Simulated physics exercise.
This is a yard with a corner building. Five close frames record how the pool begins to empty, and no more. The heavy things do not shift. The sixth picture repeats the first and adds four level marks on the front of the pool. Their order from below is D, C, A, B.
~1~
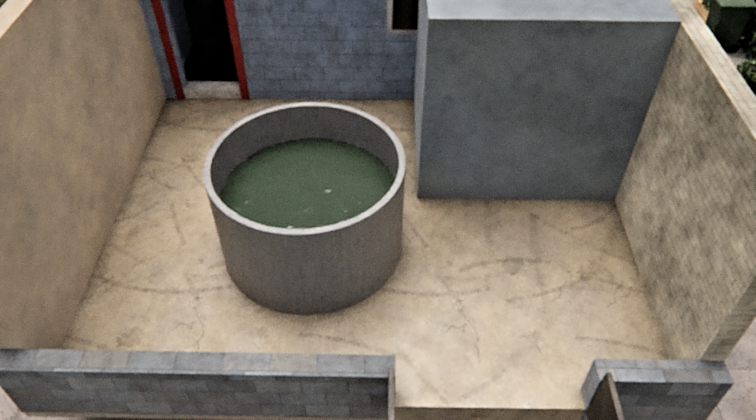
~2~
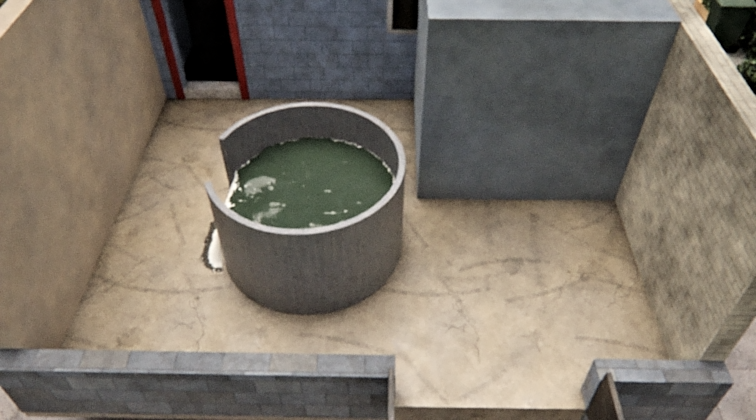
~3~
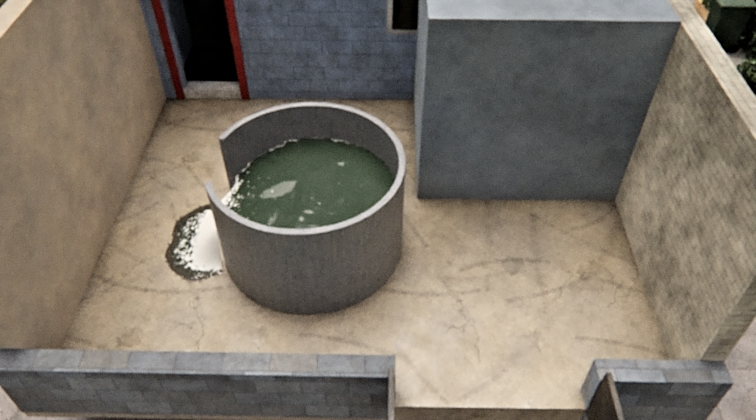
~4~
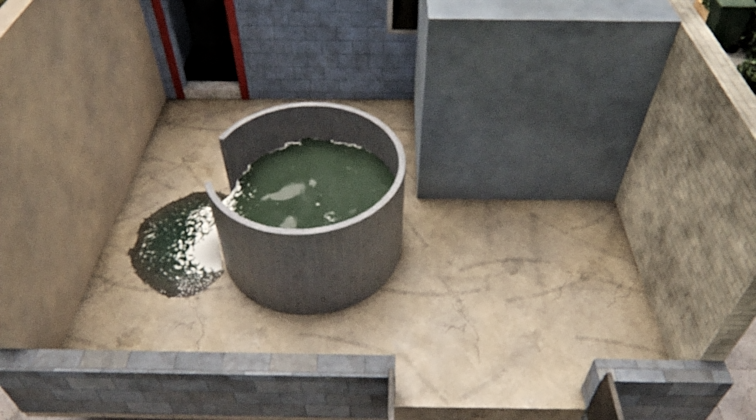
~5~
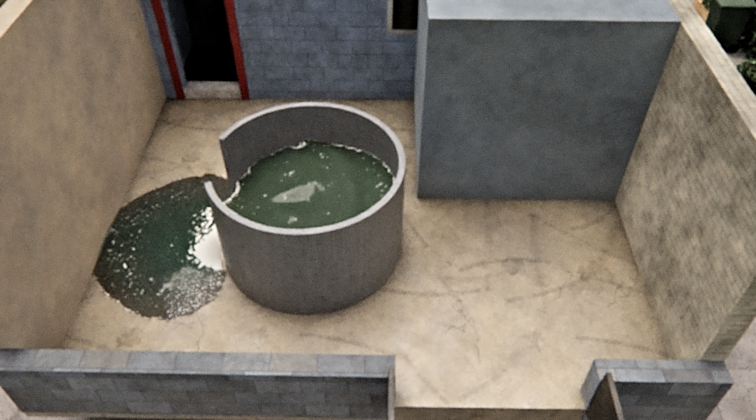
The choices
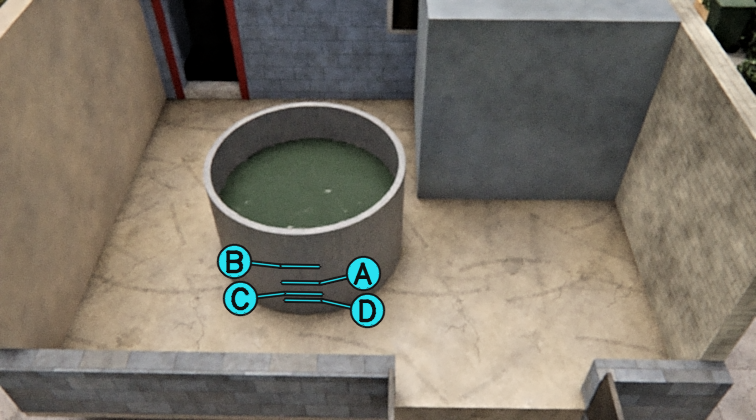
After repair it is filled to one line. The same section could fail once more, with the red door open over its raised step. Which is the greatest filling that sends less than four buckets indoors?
The limit is A.
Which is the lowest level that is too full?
The answer is B.
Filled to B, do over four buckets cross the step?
Yes, that goes wrong.
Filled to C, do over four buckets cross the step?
No.
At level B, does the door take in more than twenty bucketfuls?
No, less.
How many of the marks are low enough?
Three of them.
On the marked copy, A at (301, 282); B at (299, 266); C at (302, 293); D at (303, 300); from the bottom up D, C, A, B.
With A, a bucket or two gets in.
With B, about 9 bucketfuls get in.
With C, nothing gets over.
With D, nothing gets over.
